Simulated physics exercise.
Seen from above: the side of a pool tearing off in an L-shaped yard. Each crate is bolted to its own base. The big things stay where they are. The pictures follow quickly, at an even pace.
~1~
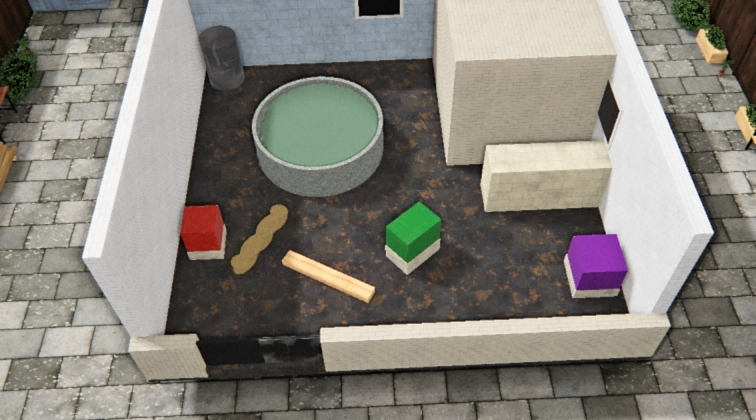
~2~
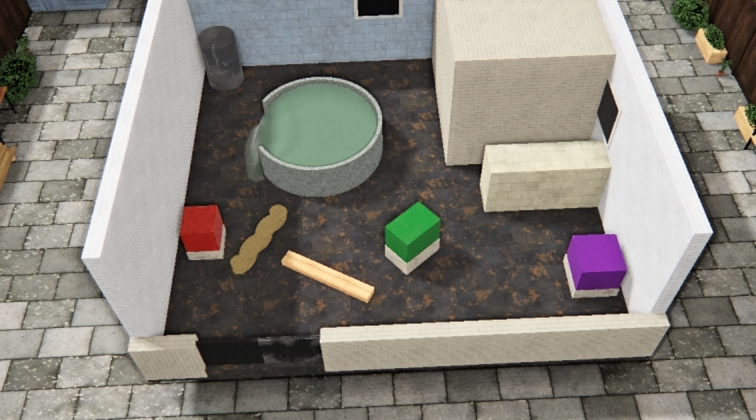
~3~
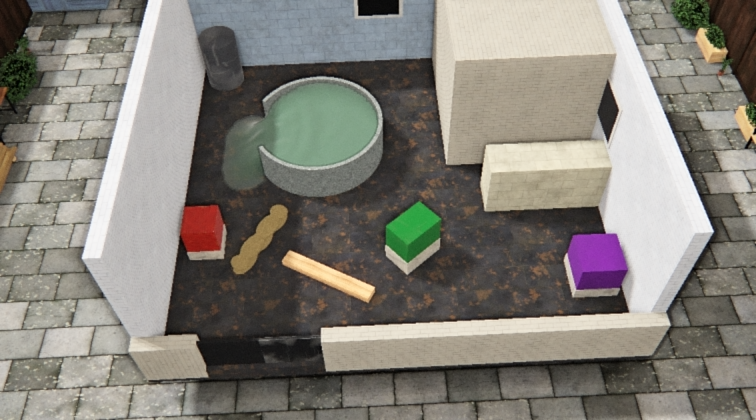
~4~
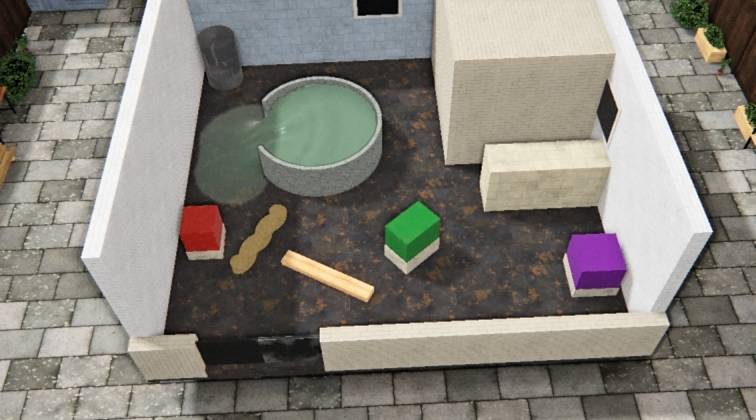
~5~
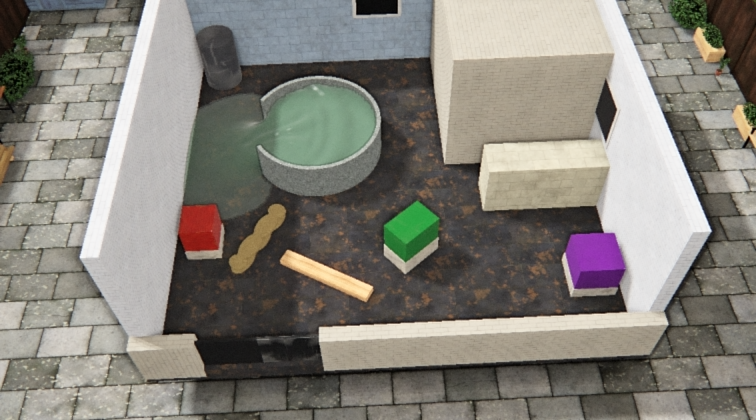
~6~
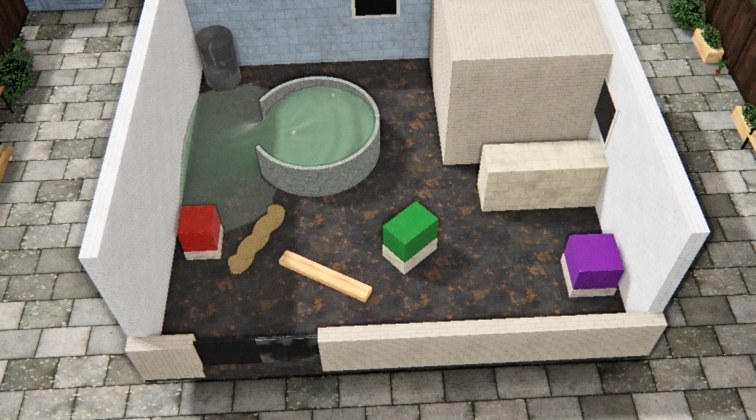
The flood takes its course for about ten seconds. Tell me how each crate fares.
One by one: The purple crate stays dry; the red crate gets wet; the green crate stays dry.
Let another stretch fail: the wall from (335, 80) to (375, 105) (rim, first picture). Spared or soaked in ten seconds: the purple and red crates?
The purple crate escapes it, the red crate keeps dry.
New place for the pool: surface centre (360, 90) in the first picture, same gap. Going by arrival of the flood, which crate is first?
It is the red-painted one.
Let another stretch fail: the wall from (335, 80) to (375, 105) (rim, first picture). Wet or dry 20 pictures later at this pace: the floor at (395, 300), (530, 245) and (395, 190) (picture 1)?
In that order: Dry, free of water, under water.
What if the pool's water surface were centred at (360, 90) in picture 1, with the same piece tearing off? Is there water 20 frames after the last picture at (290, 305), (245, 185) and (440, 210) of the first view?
As listed: Dry, wet, clear.
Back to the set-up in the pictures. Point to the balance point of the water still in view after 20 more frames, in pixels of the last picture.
Close to (270, 161).
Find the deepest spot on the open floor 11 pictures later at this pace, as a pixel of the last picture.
At about (203, 72).
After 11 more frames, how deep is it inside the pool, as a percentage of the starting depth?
Some 52 per cent.
A moment on, water covers 15 % of the floor; the purple crate not reached, the red crate water round its plinth, the green crate not reached.
Next, water covers 25 % of the floor; the purple crate not reached, the red crate water round its plinth, the green crate not reached.
Then, water covers 50 % of the floor; the purple crate not reached, the red crate water round its plinth, the green crate not reached.
Later, water covers 80 % of the floor; the purple crate water round its plinth, the red crate water round its plinth, the green crate water round its plinth.
In the end, water covers 95 % of the floor; the purple crate stayed above the water, the red crate was topped, the green crate stayed above the water.
